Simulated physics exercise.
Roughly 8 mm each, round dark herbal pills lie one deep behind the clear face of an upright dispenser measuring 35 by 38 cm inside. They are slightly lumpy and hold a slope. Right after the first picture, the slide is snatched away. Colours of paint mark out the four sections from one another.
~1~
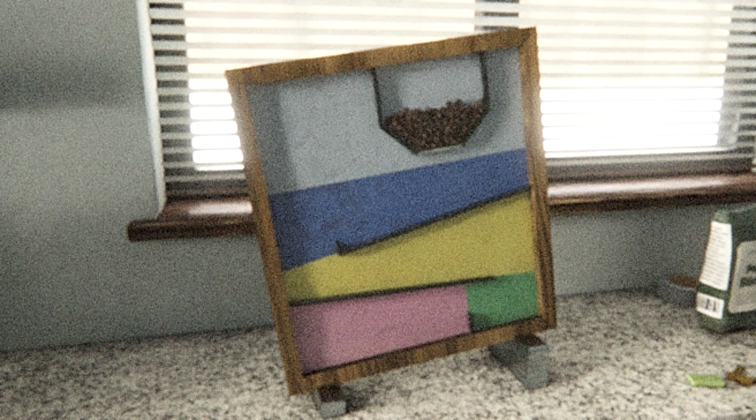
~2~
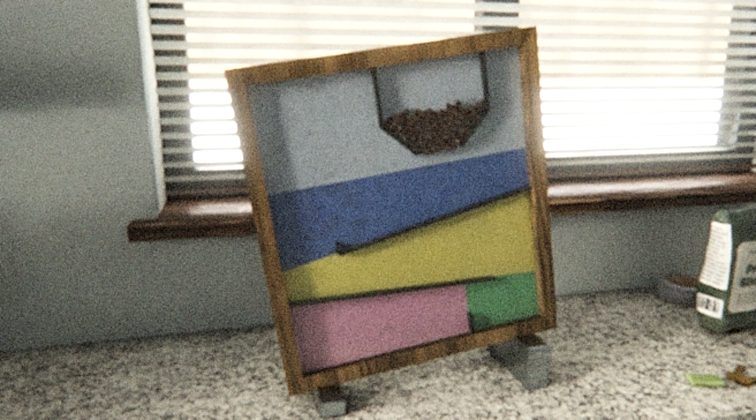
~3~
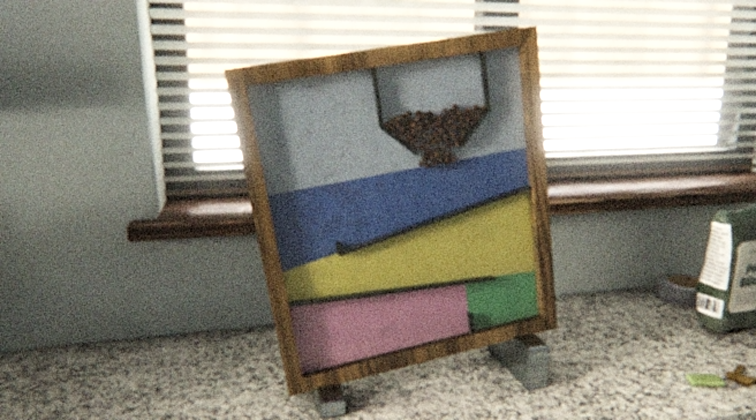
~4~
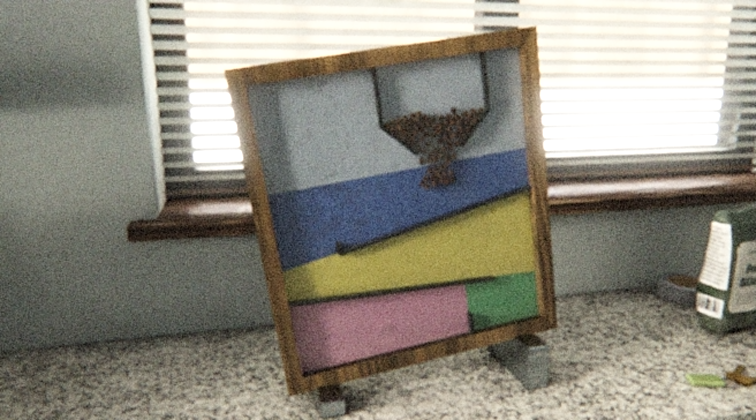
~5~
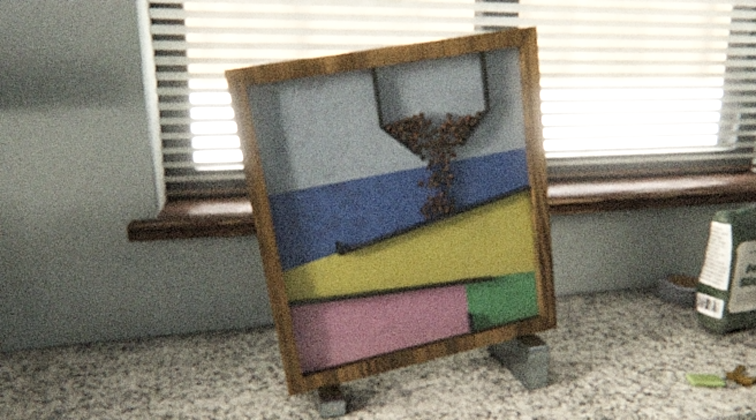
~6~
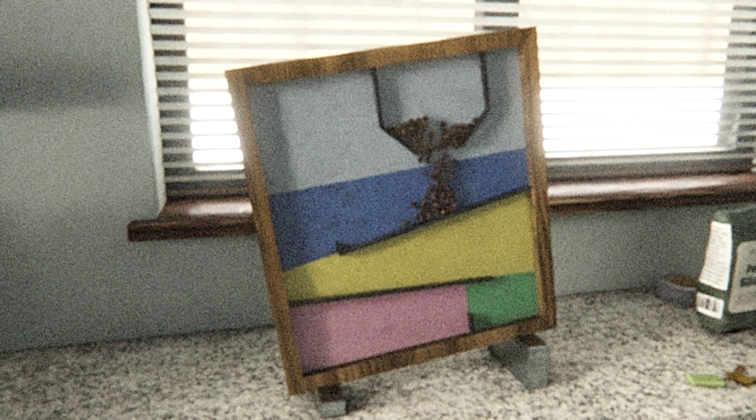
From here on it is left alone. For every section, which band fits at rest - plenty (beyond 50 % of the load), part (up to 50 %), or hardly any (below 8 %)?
Pink section - hardly any, blue section - plenty, green section - hardly any, yellow section - hardly any.
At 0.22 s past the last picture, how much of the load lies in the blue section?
I'd put it around 100 in a hundred.
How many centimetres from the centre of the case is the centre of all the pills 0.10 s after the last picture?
Position estimate: Right 3 cm, above 2 cm.
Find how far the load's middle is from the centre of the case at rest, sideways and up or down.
Some 1 cm right and 1 cm below.
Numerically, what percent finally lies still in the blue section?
Something close to 95 in a hundred ends up there.
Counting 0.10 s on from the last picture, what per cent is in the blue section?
Around 85 percent of the load.
Then, 0.10 s later than the last picture, the pills' middle is 3 cm right of and 2 cm above the centre; blue 85 %.
Then, 0.22 s later than the last picture, the pills' middle is 1 cm right of and level with the centre; blue 100 %.
Then, 0.45 s later than the last picture, the pills' middle is 1 cm right of and level with the centre; blue 95 %, yellow 5 %.
All still 1.4 s after it, pink 0 %, blue 95 %, green 0 %, yellow 5 %.
